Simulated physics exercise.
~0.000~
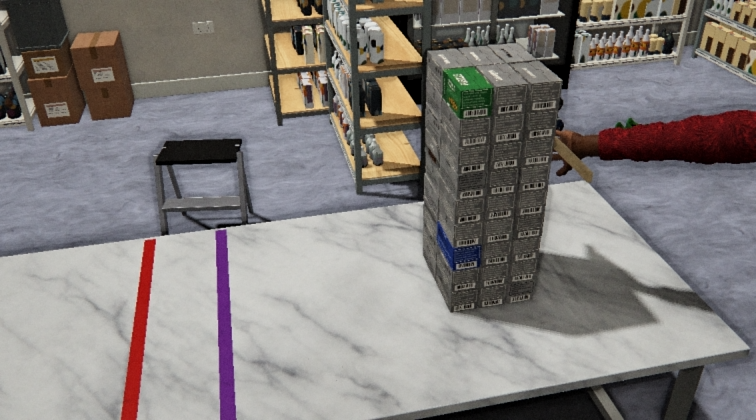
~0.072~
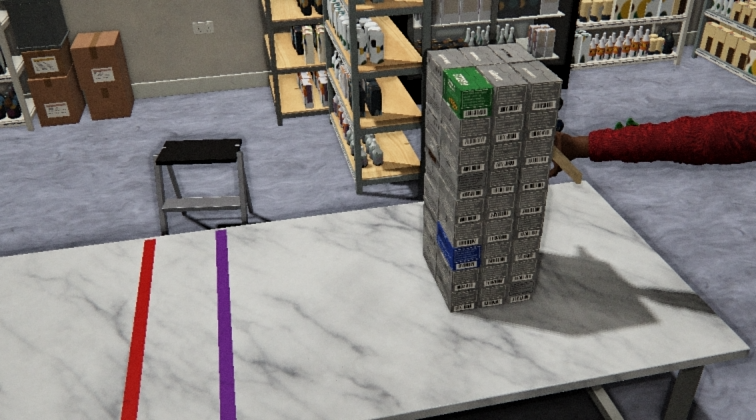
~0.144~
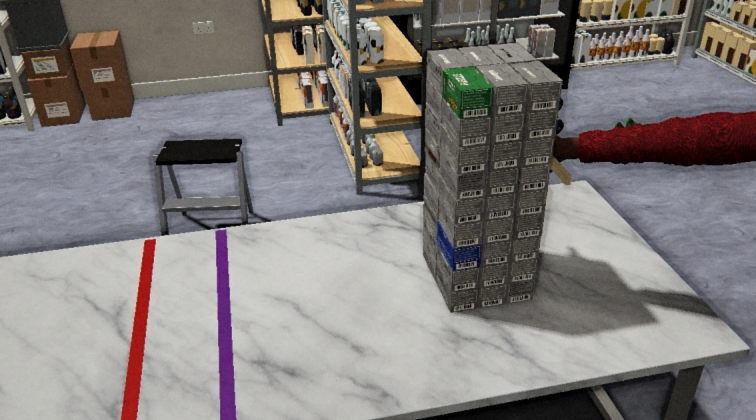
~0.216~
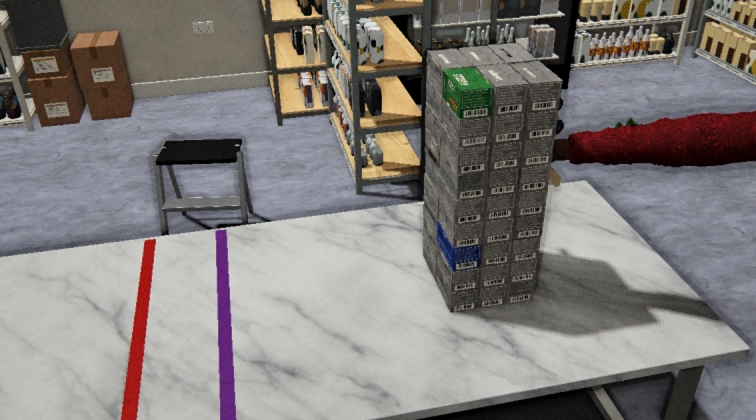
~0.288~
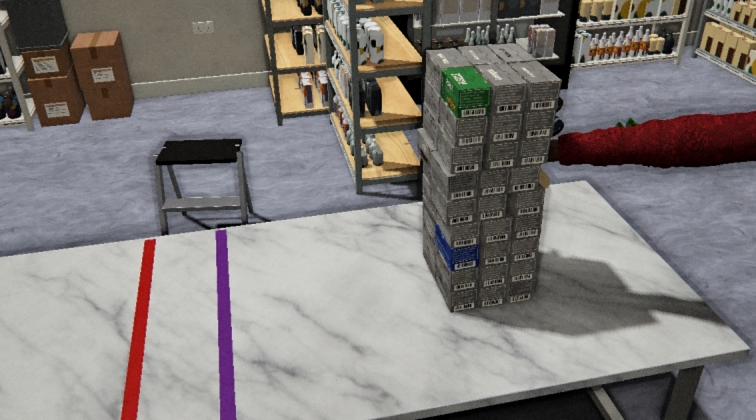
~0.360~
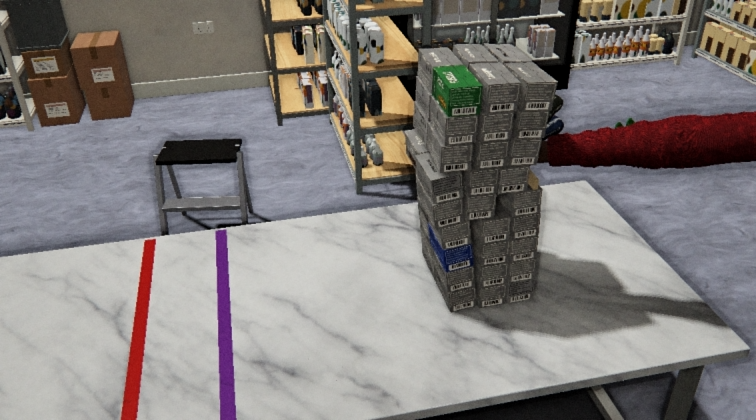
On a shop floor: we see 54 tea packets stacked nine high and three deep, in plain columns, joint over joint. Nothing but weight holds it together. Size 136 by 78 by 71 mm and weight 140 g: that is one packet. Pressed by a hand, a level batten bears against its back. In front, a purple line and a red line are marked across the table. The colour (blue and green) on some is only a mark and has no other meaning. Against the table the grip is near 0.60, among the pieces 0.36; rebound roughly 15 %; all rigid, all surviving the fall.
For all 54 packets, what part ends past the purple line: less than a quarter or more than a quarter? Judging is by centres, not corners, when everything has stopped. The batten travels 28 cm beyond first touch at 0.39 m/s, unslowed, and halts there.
Under a quarter.
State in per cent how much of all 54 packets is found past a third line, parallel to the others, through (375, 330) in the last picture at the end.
Roughly 40%.
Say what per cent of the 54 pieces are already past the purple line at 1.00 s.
By then, 0 per cent.
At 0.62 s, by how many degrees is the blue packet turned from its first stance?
Some 40°.
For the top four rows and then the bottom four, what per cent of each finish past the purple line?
Top: 20%, bottom: 0%.
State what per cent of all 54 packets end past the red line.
Fraction past the line: About 5 in a hundred.
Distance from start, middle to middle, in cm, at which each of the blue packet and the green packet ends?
Moved: Blue 28, green 114.
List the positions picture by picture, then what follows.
In the first frame (we follow the side turned to the camera), batten (590, 178) 9 cm from the stack; purple line, near end, (226, 355); red line, near end, (135, 370); green packet (477, 104); blue packet (467, 259); no piece has moved.
Batten (580, 179) 58 mm from the stack; green packet (477, 104), in the second frame.
Batten (569, 181) 30 mm from the stack; green packet (477, 104), in the third frame.
Batten (558, 182) 1 mm in; green packet (477, 104), in the fourth frame.
Batten (547, 183) 27 mm in; blue packet (465, 258); 24 stirred so far, in the fifth frame.
Batten (536, 185) 55 mm in; purple line, near end, (226, 355); red line, near end, (135, 370); blue packet (459, 259) tipped 7°; green packet (465, 102) displaced 27 mm; steepest lean 7°, the packet at (447, 189); 44 stirred so far, in the sixth frame.
Around 0.62 s, none of the 54 packets past the purple line, 48 disturbed; blue packet tipped 44°, 25 mm lower; green packet tipped 23°, 6 cm lower.
Around 1.00 s, 1 of the 54 packets past the purple line; blue packet upside down; green packet on its side.
Finally (2.2 s), 6 of the 54 packets past the purple line; blue packet on its side; green packet on its side. That is 11 per cent. Seen by the last camera, middles, blue packet near (364, 297), green packet near (80, 338).
